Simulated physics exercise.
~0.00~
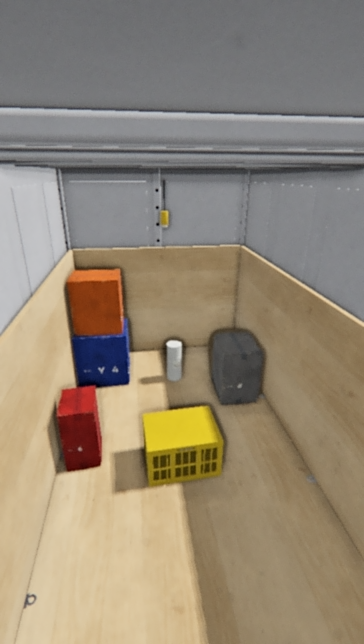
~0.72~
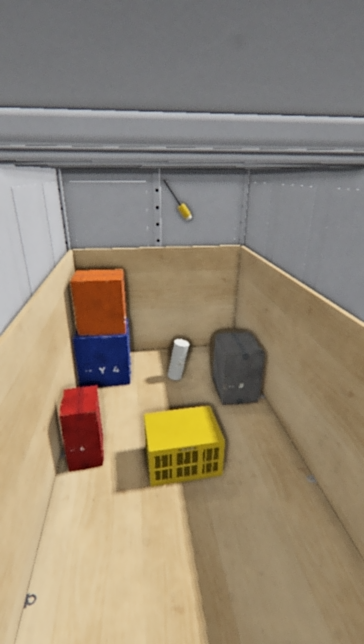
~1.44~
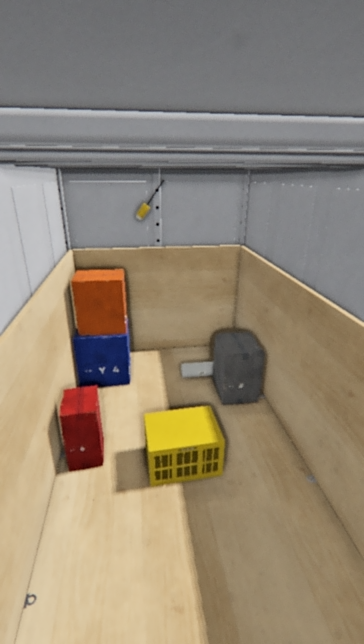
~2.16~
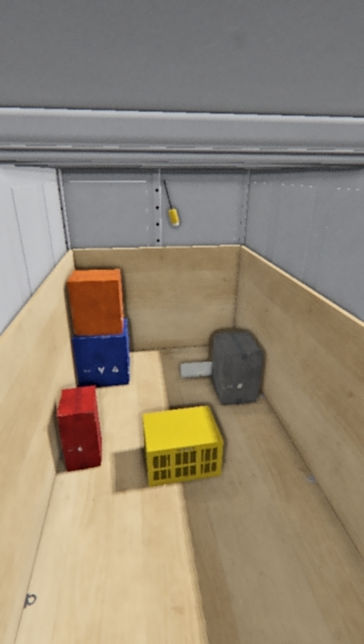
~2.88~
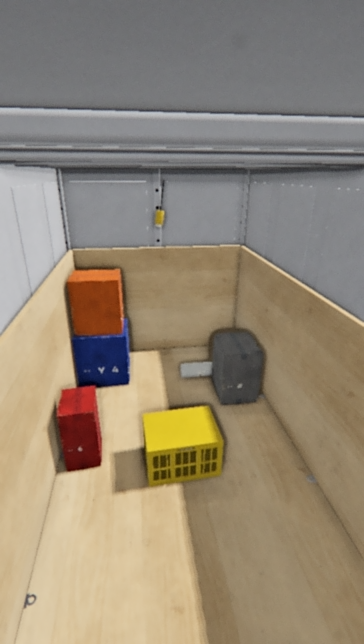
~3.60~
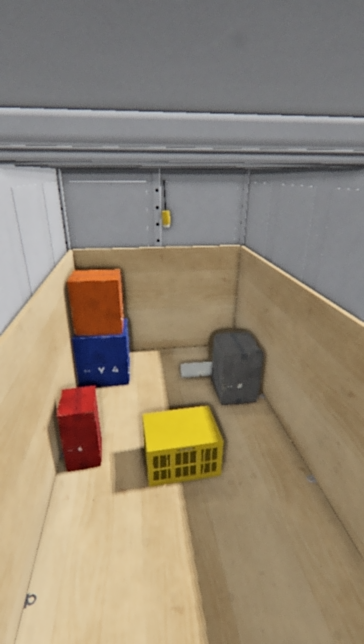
A bright yellow crate-like chest sits near the middle of a van's wood-lined load bay, seen from the rear towards the grey bulkhead. An orange box rests on a blue one at the left, with a red box nearer, while a white canister stands upright beside a grey box farther back. The small yellow hanging lamp swings to the right, and the canister leans. The lamp then swings left, and the canister topples to the right, ending on its side against the grey box. The lamp's swing dies down, the canister stays lying there, and the other five items remain in place.
